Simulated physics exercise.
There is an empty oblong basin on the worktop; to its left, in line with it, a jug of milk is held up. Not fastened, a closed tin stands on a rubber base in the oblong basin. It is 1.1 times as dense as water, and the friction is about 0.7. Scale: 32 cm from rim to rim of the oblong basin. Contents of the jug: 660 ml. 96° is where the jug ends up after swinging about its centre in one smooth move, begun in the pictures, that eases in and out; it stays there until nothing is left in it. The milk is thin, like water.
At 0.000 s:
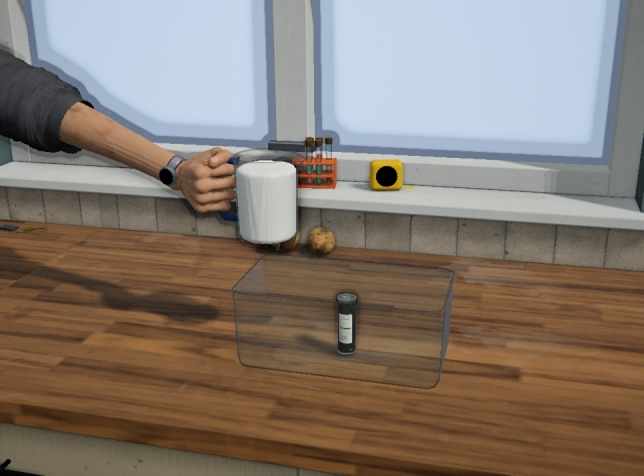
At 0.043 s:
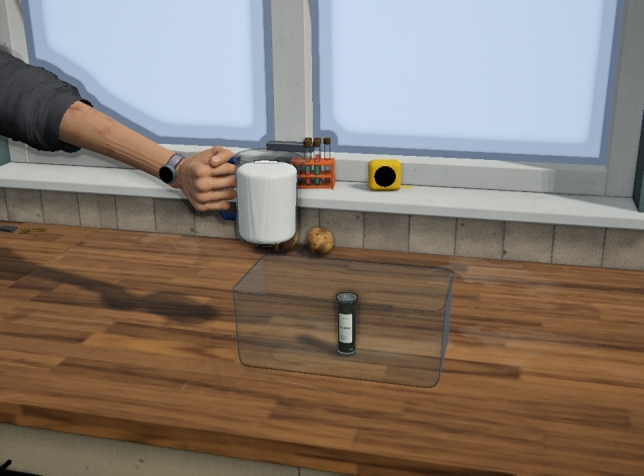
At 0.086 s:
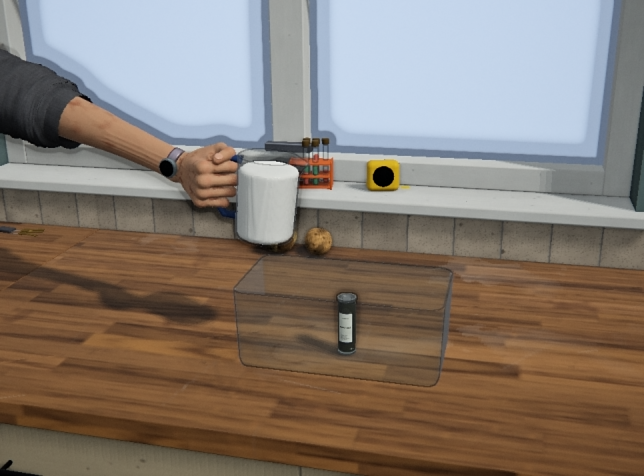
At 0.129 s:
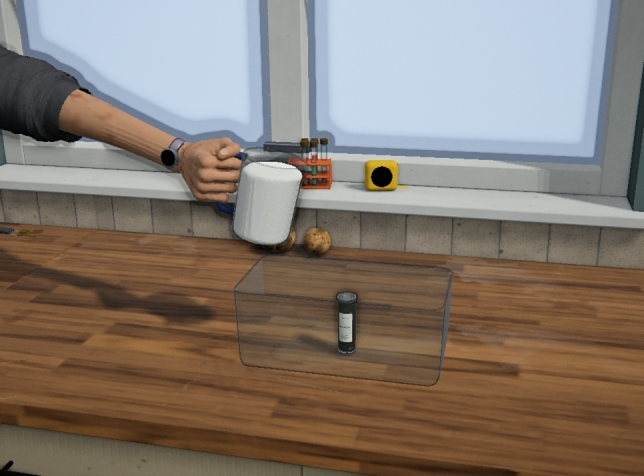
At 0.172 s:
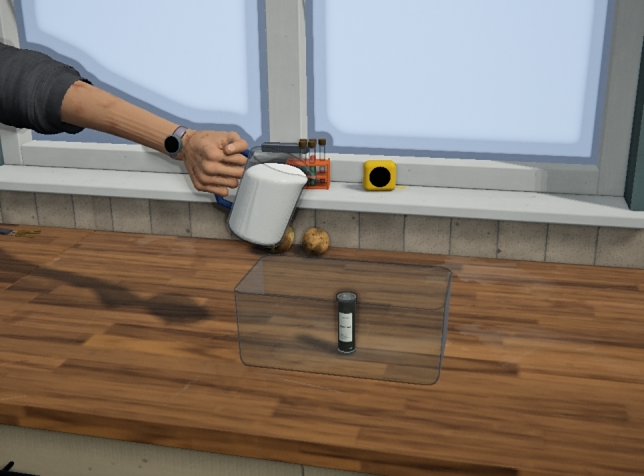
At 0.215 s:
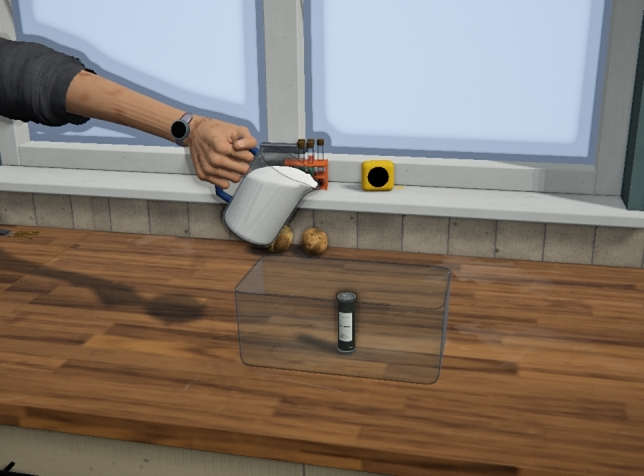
The clip shows a hand holding a white jug above a wooden worktop, left of a clear oblong basin containing a small dark tin; the hand keeps the jug upright at first, then tilts it steadily to the right.
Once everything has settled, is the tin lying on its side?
No.
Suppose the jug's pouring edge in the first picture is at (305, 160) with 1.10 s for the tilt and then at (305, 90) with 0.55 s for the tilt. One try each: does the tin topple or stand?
Try 1: Still standing; try 2: Still standing.
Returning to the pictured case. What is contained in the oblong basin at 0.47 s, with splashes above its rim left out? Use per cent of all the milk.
12 %, more or less.
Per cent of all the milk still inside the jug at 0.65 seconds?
Remaining share: Approx. 32 %.
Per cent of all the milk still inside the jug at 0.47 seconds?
About 68 per cent.
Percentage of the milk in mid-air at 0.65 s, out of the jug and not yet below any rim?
Near 18 percent.
Then, 0.47 s in, the tilt is 91° and 68 per cent is still to pour; the tin stands where it began.
Then, 0.65 s in, the tilt is 96° and 31 per cent is still to pour; the tin stands where it began.
Then, 0.84 s in, the tilt is 96° and 12 per cent is still to pour; the tin stands where it began.
Then, 1.05 s in, the tilt is 96° and 4 per cent is still to pour; the tin stands where it began.
Finally, the tin stands where it began.
